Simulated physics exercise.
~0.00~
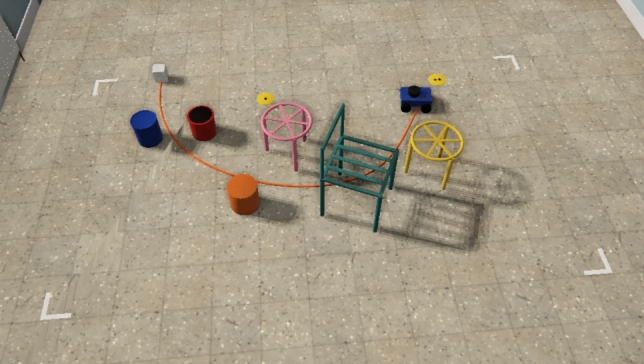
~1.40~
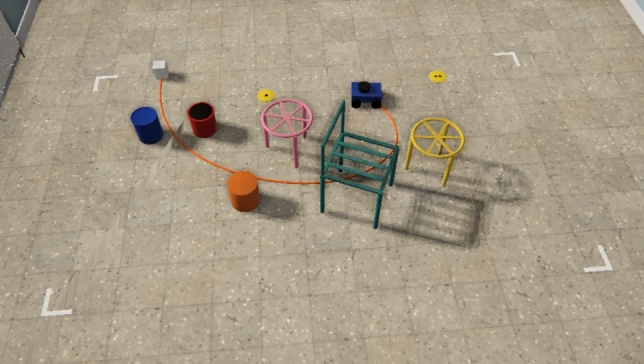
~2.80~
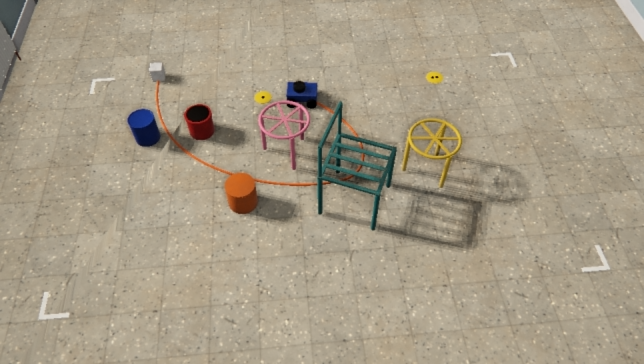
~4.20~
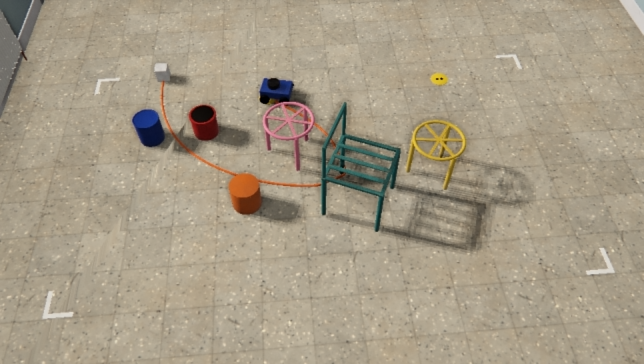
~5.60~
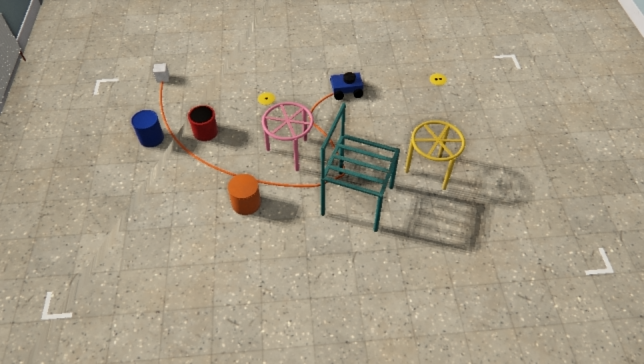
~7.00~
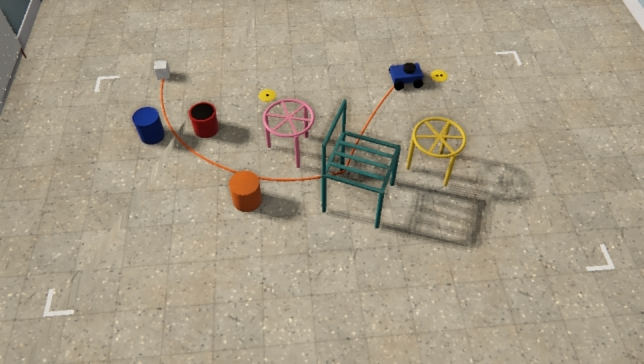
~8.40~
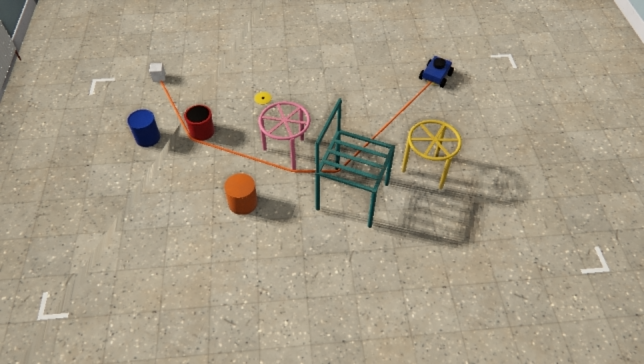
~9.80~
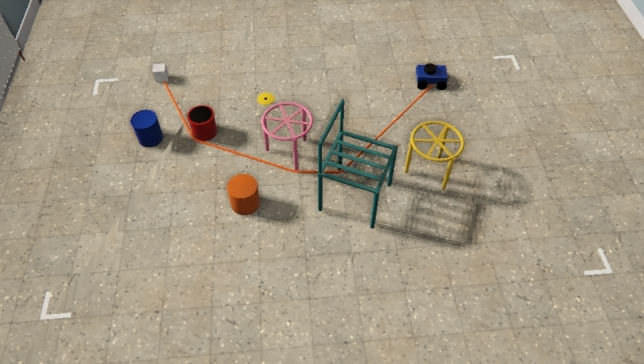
A blue cart trailing an orange lead drives left, returns right, and stops, lead taut.
